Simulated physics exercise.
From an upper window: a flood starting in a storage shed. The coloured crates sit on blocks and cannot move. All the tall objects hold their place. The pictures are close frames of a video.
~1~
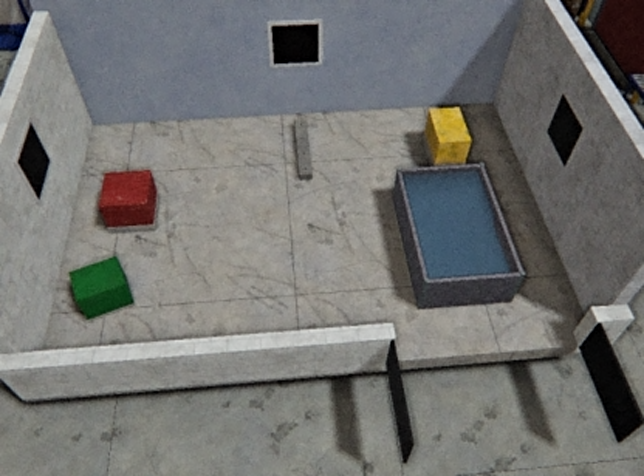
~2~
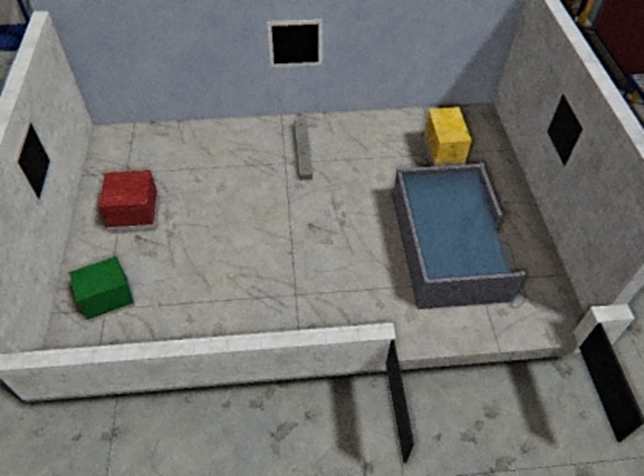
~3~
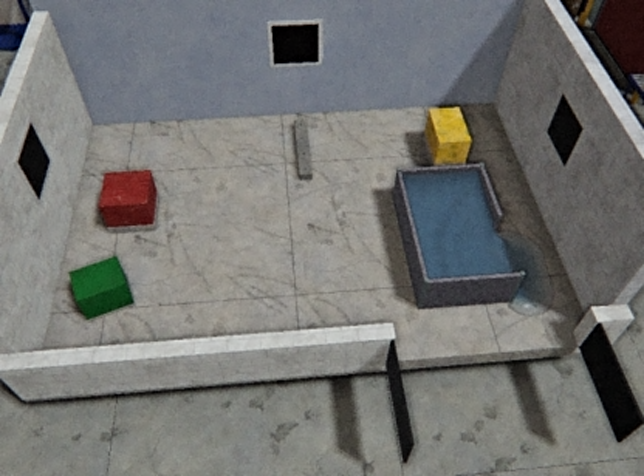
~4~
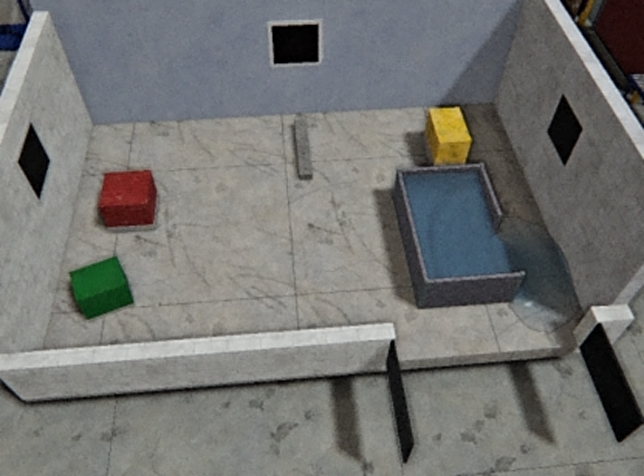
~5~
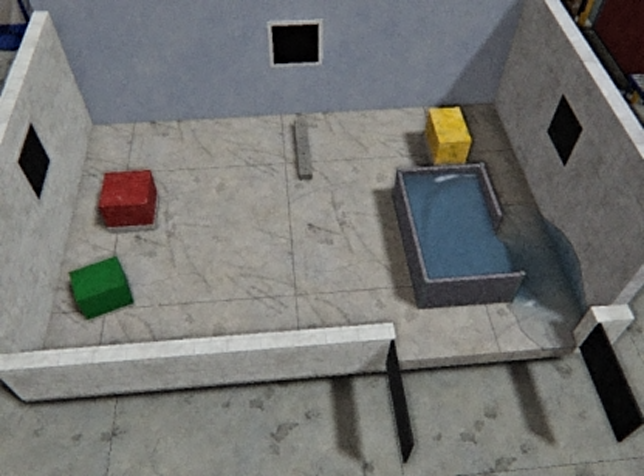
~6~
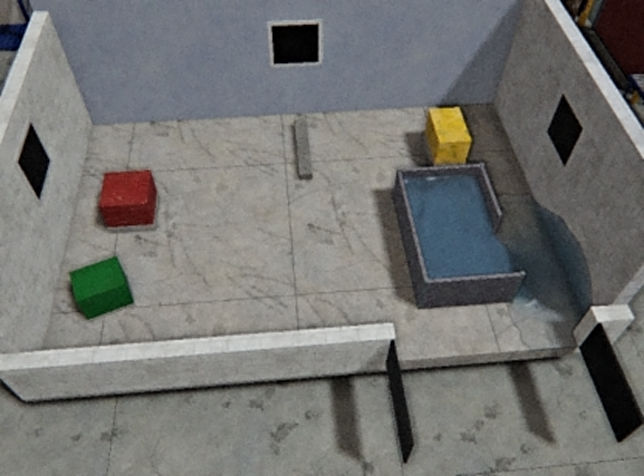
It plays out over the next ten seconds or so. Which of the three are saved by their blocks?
One by one: The red crate keeps dry; the green crate keeps dry; the yellow crate keeps dry.
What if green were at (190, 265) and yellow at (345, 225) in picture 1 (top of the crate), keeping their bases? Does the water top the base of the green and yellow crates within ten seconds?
Then: The green crate is spared, the yellow crate keeps dry.
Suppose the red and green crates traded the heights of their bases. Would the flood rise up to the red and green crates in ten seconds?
In short: The red one remains dry; the green one is safe.
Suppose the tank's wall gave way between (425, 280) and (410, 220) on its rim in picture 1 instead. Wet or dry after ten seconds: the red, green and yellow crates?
My reading: The red one is soaked; the green one ends up wet; the yellow one is safe.
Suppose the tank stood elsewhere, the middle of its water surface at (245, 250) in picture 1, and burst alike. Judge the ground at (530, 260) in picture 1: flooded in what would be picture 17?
Verdict: Covered.
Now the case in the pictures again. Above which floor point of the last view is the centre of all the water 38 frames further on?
At about (441, 200).
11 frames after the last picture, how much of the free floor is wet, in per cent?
About 20 per cent.
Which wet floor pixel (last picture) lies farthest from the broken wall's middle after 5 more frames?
At about (507, 140).
A moment on, water covers 10 % of the floor; the red crate not reached, the green crate not reached, the yellow crate not reached.
Next, water covers 20 % of the floor; the red crate not reached, the green crate not reached, the yellow crate water round its plinth.
Then, water covers 30 % of the floor; the red crate not reached, the green crate not reached, the yellow crate water round its plinth.
Later, water covers 35 % of the floor; the red crate not reached, the green crate not reached, the yellow crate water round its plinth.
In the end, water covers 60 % of the floor; the red crate stayed above the water, the green crate stayed above the water, the yellow crate stayed above the water.
